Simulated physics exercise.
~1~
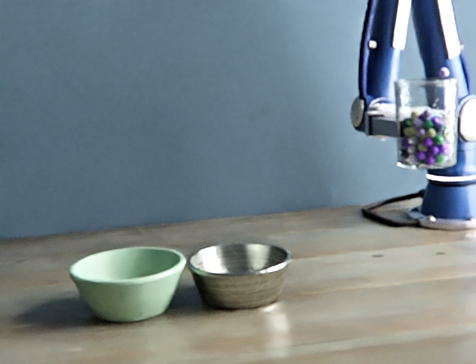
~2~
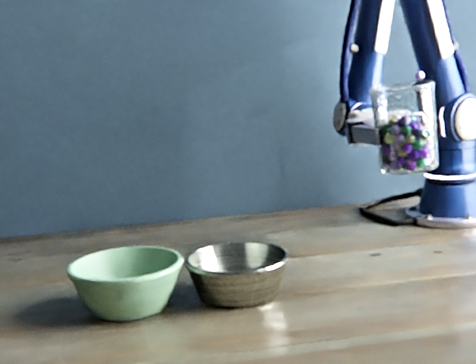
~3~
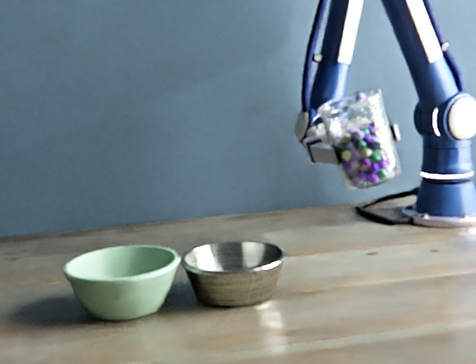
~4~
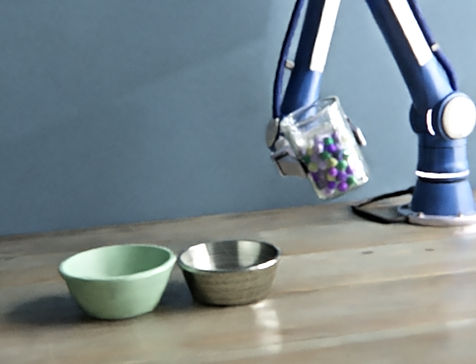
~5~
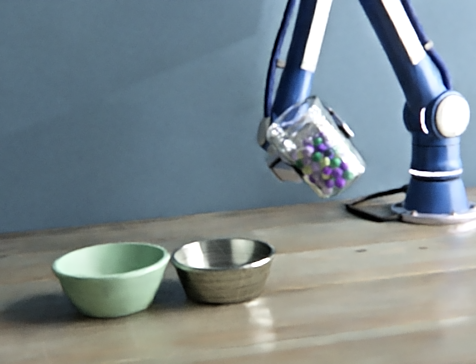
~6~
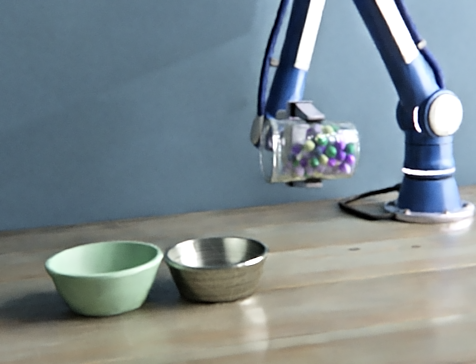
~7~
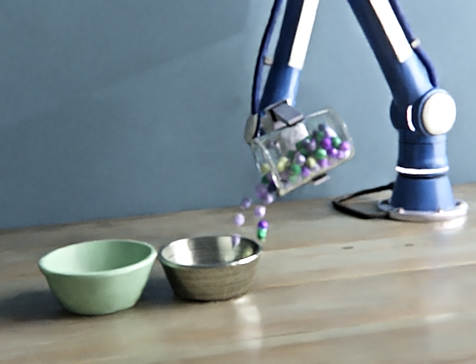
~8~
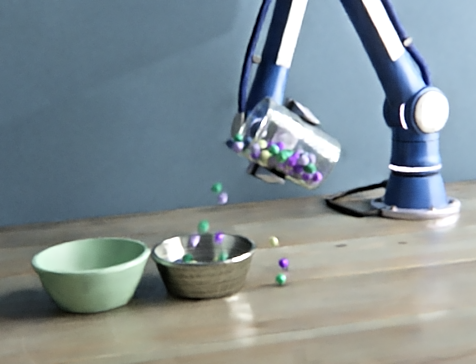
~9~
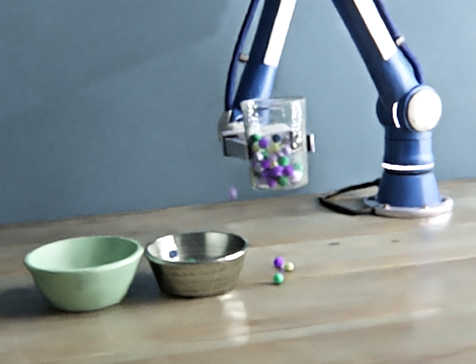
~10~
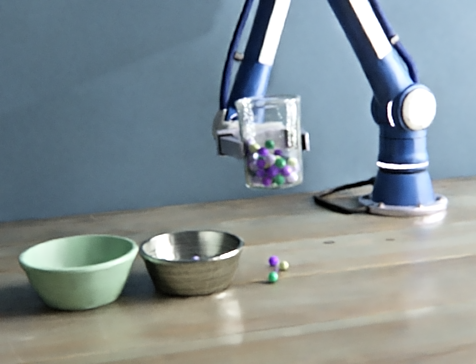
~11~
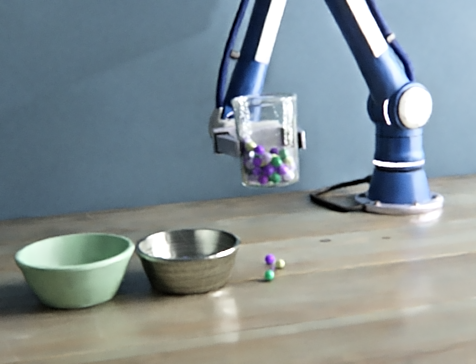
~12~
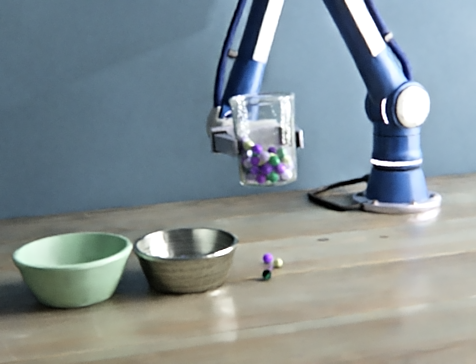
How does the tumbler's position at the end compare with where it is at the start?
At the start the tumbler is far over to the right, in front of the robot arm's base. At the end it is further left and closer to the metal bowl, held above the table just to the bowl's right.
